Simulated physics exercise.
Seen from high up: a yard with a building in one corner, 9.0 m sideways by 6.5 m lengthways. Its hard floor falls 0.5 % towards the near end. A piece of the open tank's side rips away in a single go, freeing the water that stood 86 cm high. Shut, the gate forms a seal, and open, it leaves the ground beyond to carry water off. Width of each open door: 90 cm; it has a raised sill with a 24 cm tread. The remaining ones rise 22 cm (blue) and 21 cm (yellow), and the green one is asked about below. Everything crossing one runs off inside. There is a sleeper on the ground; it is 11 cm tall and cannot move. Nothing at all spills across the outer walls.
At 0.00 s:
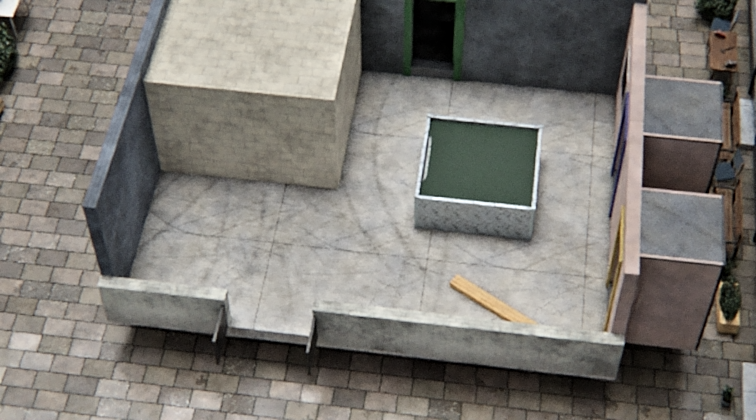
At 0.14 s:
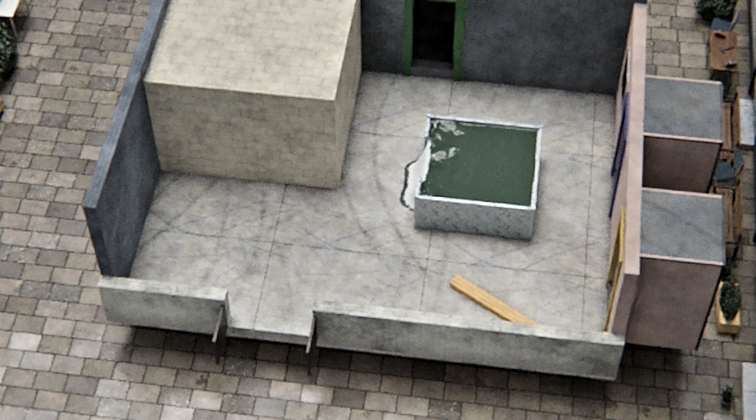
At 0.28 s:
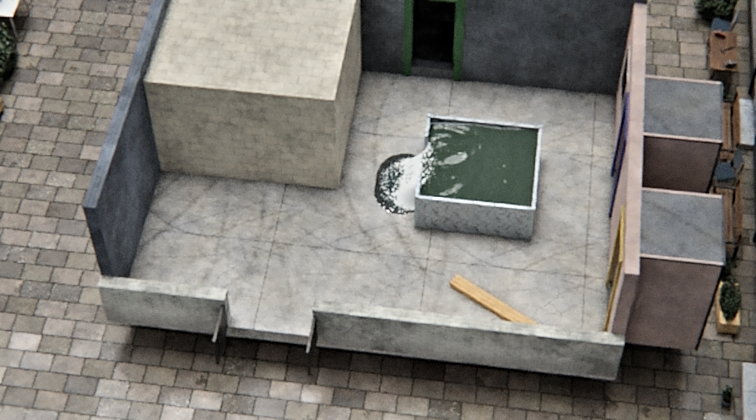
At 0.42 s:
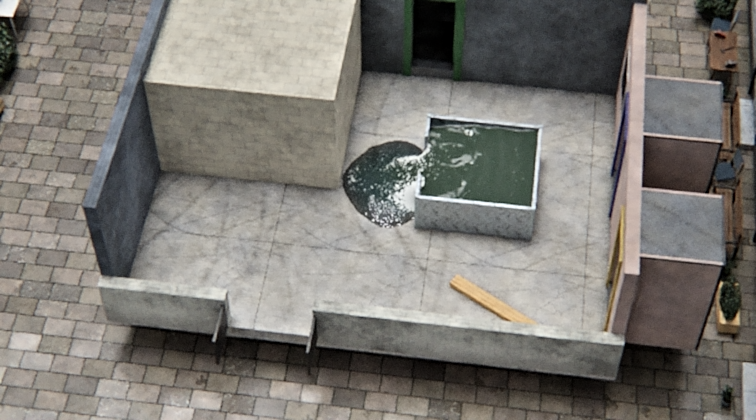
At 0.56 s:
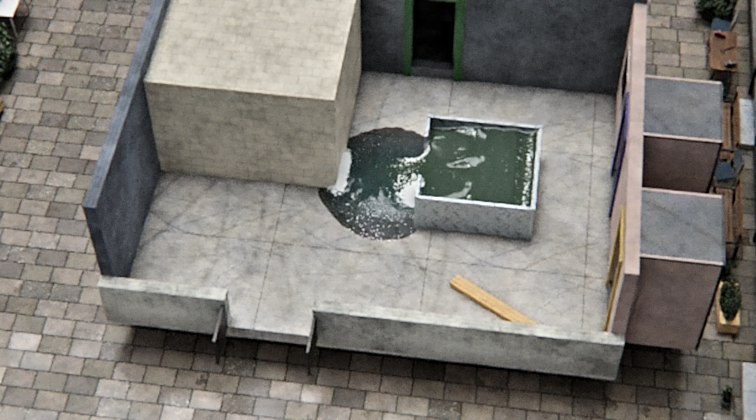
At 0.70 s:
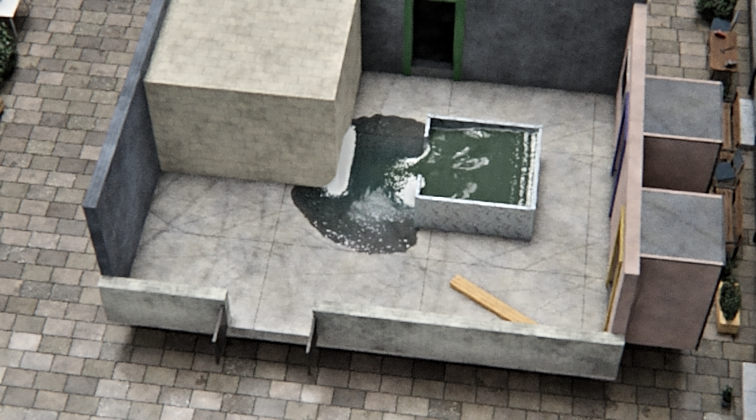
Open tank in a walled yard splitting at its left side, dark water pouring out and spreading across the pale floor.
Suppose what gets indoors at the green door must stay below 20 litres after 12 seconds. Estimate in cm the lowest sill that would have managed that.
A height of about 14 cm would have managed it.
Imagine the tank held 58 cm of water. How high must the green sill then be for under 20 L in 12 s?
The step needs to be some 8.0 cm.
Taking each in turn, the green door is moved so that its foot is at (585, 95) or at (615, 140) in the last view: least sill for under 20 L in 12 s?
You'd want roughly 11.0 cm there first, then roughly 13.0 cm.
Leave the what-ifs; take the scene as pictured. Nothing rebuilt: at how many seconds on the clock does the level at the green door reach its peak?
I'd guess close to 2.6 seconds.
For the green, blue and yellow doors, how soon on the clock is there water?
Arrival times: Green 1.8 seconds, blue 4.0 seconds, yellow 5.5 seconds.
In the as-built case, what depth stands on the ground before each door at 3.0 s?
Green door 20 cm, blue door 0 cm, yellow door 0 cm.
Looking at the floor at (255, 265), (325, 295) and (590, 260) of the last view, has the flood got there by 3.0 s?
In that order: Flooded, under water, still dry.
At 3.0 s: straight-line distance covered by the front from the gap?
Distance from gap: Approx. 6.4 m.
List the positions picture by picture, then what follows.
The first picture shows the open tank at (480, 164) is whole and still, 86 cm deep; the green door at (433, 44) is dry.
In the second picture, the gap is at (424, 175), the front 0.3 m out at (404, 200); the back of the open tank holds 86 cm.
In the third picture, the front is at (378, 190), 0.9 m from the gap at (424, 176); 1.0 m2 of floor is wet, 86 cm left at the back.
In the fourth picture, the gap is at (424, 177), the front 1.5 m out at (347, 178); the back of the open tank holds 85 cm.
In the fifth picture, water pours out at (424, 177) and has run 2.0 m, to (322, 194); about 7 cm deep outside, 78 cm at the back.
In the sixth picture, the front is at (297, 199), 2.4 m from the gap at (424, 177); 5.3 m2 of floor is wet, 71 cm left at the back; the green door at (433, 44), 3.0 m from the gap, is still 1.4 m from the nearest water.
After 1.4 s water covers 25 % of the floor, deepest (52 cm) near (350, 176); it has not reached the green door.
After 3.0 s water covers 55 % of the floor, deepest (34 cm) near (131, 304); 20 cm at the green door, 0 litres in over its 26 cm sill.
After 12.0 s water covers 95 % of the floor, deepest (12 cm) near (538, 325); 5 cm at the green door, 0 litres in over its 26 cm sill.
At the green door as built, the water arrived by 1.8 s and peaked near 21 cm at 2.6 s.
With a sill of 12.5 cm, 30 litres would have come in within the 12 s; with 17 cm, 8 litres. So under 20 litres takes about 14 cm.
